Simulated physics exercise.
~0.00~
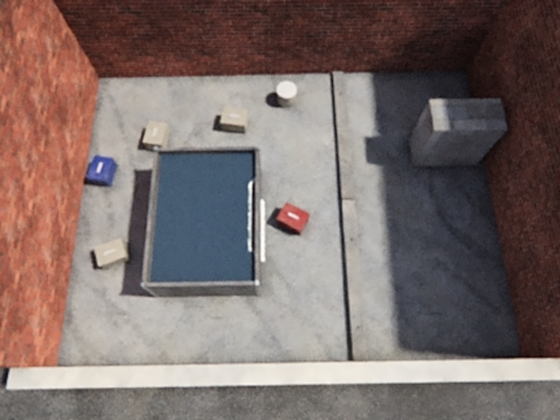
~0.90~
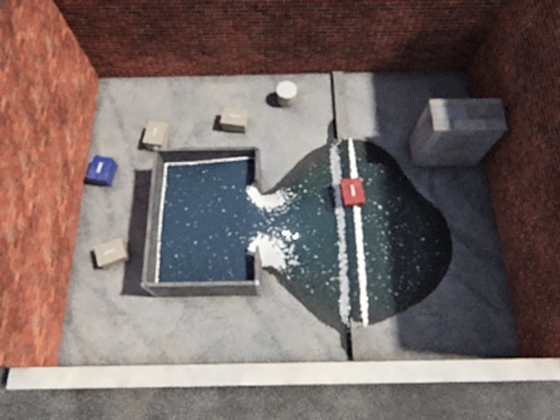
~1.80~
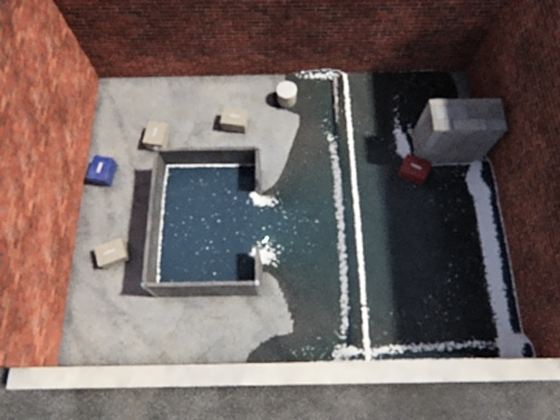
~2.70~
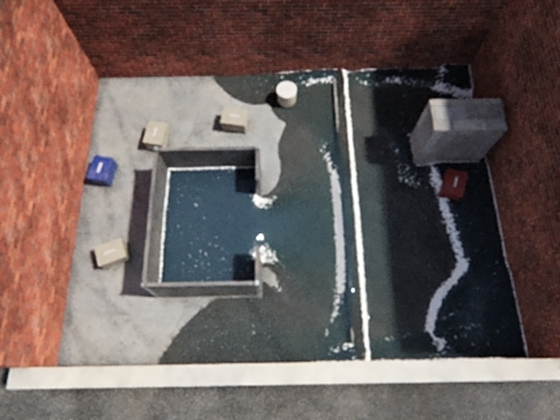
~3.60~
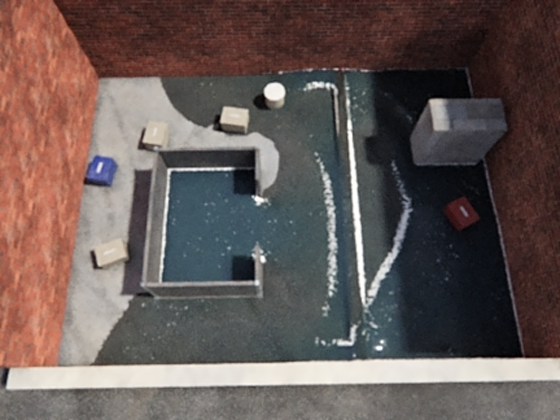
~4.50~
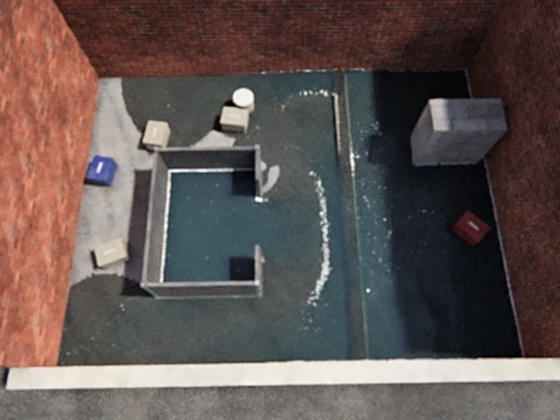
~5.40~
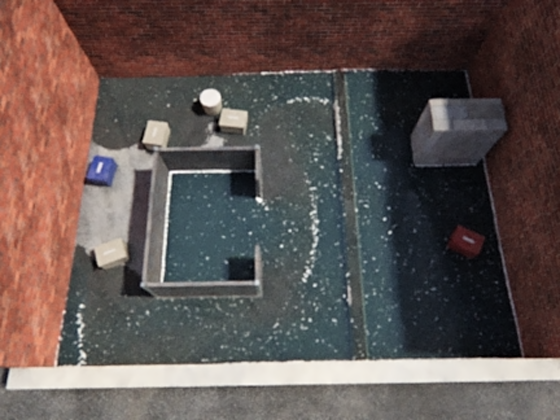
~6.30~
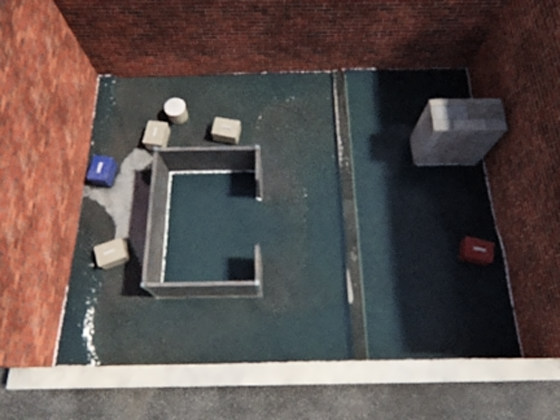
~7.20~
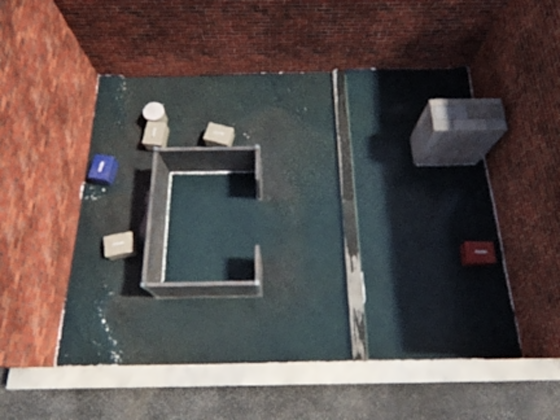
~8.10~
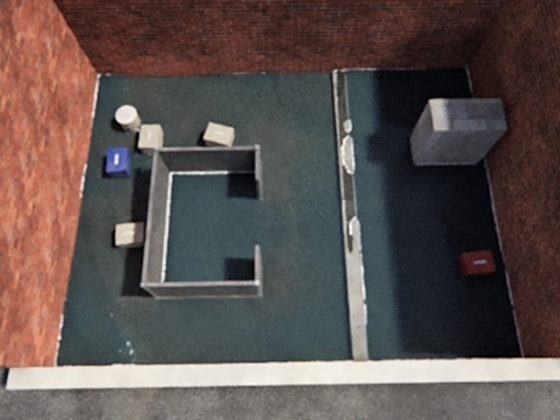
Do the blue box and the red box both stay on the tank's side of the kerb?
No, only the blue box stays on the tank's side. The red box is swept over the kerb and ends up near the right wall.
